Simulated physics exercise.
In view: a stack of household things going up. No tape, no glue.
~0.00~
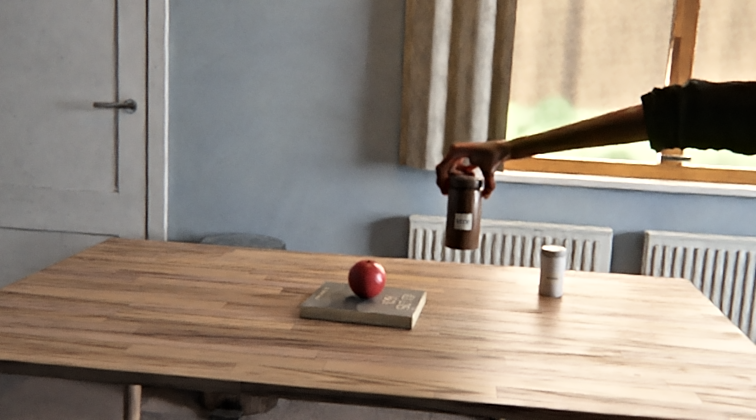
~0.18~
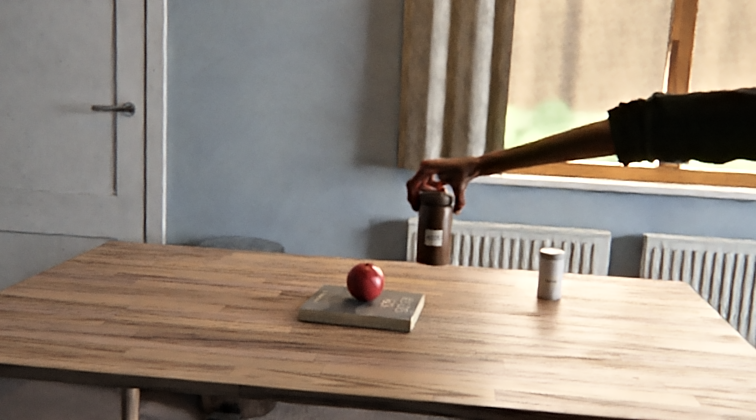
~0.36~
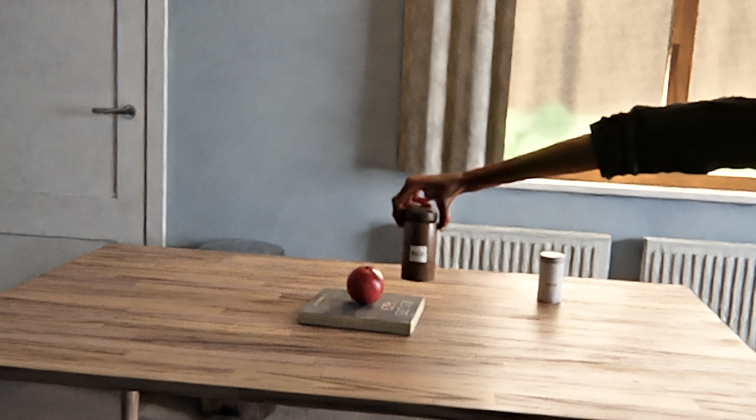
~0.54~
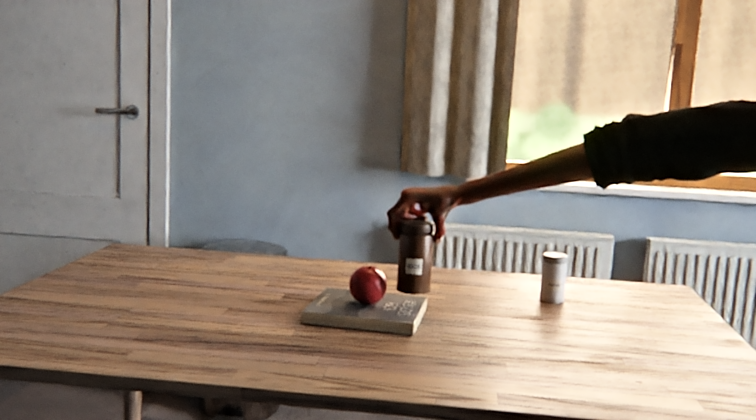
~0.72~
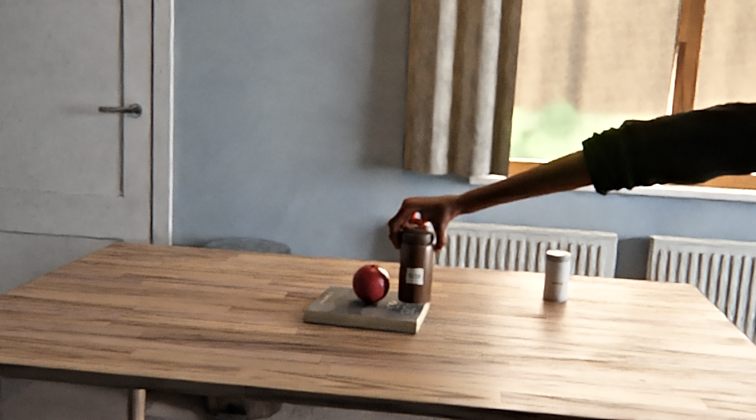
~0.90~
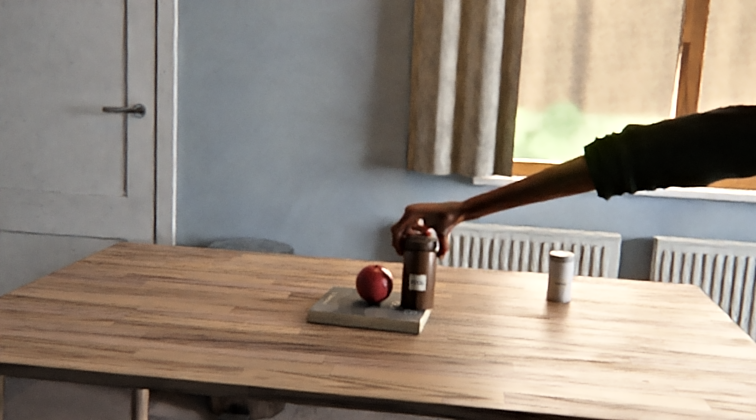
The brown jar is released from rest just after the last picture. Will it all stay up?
Here the pile keeps its balance.
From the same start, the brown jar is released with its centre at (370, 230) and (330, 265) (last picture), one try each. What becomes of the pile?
First, it loses its balance; second, it keeps its balance.
By 1.20 s, all is still.
By 1.60 s, brown jar resting near (419, 273).
When it is over (2.0 s), all 4 as before. End places, in pixels of the last picture, brown jar near (419, 273). The pile stays up.
